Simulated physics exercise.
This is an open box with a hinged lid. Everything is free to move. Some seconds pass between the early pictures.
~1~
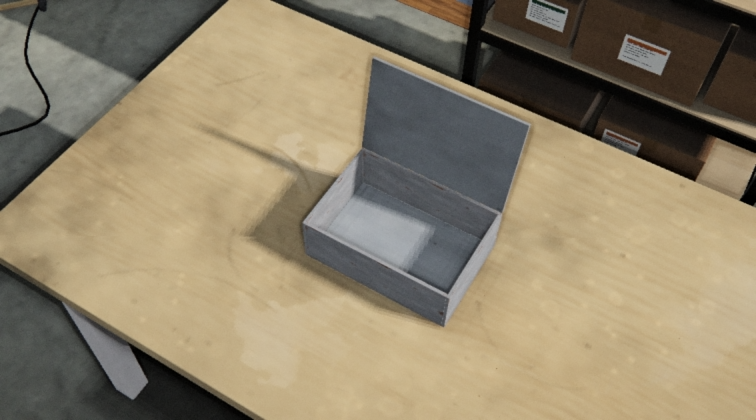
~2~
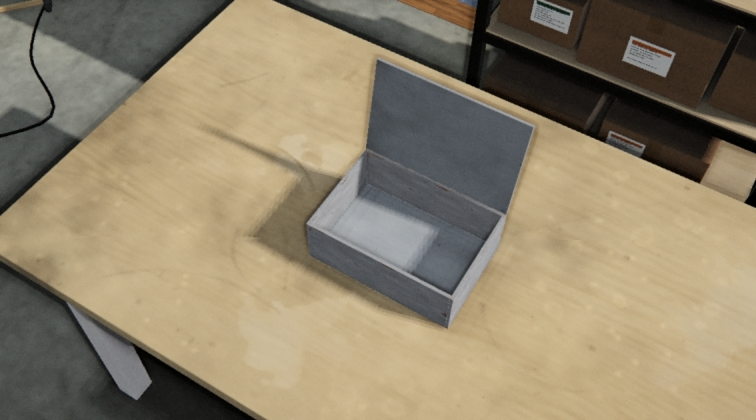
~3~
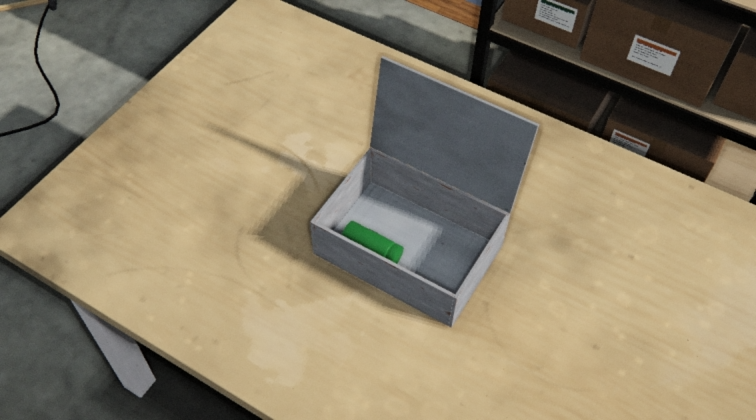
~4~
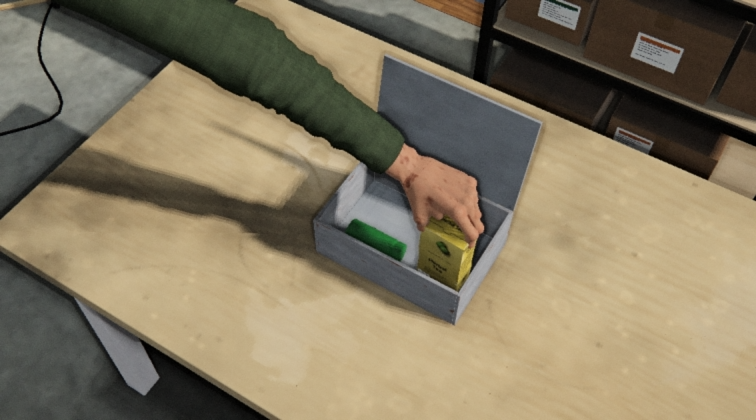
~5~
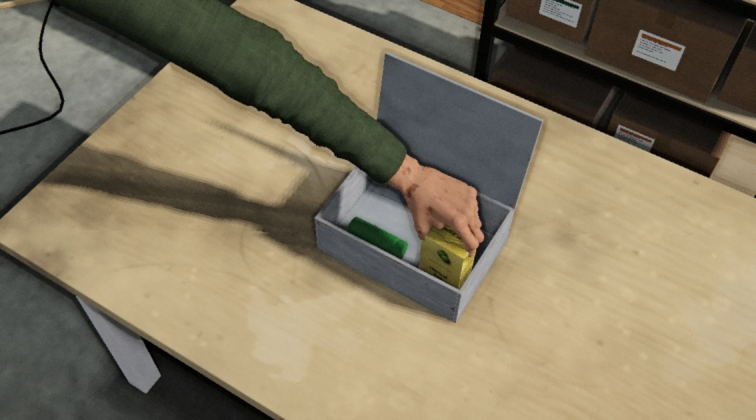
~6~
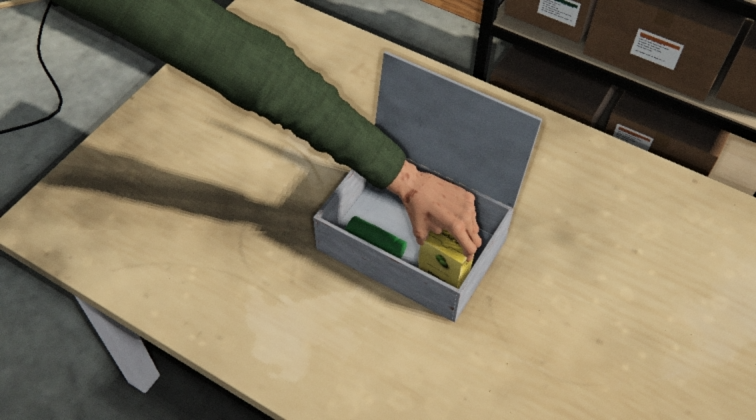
A hand in a green sleeve lowered a yellow packet into the right side of an open gray box on a wooden table, after a green item had appeared inside the empty box.
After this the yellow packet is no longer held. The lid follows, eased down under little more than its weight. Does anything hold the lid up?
Outcome: The lid will not close.
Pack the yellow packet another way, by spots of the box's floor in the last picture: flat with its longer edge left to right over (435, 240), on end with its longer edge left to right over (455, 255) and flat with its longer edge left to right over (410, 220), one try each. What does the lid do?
First, it closes; second, it will not close; third, it closes.
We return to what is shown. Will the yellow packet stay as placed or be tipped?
The yellow packet keeps its pose.
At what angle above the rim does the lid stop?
Some 20° above the rim.
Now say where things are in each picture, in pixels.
In the first frame, the last thing is not in view yet.
In the second frame, the last thing is not in view yet.
In the third frame, the last thing is not in view yet; green shaker (372, 245).
The fourth frame shows on its way; yellow packet (446, 252); green shaker (375, 243).
The fifth frame shows on its way; yellow packet (447, 260); green shaker (376, 240).
The sixth frame shows in place under the hand; yellow packet (445, 265); green shaker (375, 240).
Then, 1.10 s later than the last frame, lid starting down.
Then, 1.70 s later than the last frame, lid 54° above the rim.
Then, 2.00 s later than the last frame, lid 32° above the rim.
Then, 3.60 s later than the last frame, lid 21° above the rim.
When it is over, lid 21° above the rim; both as before. End places, in pixels of the last picture, yellow packet near (445, 265).
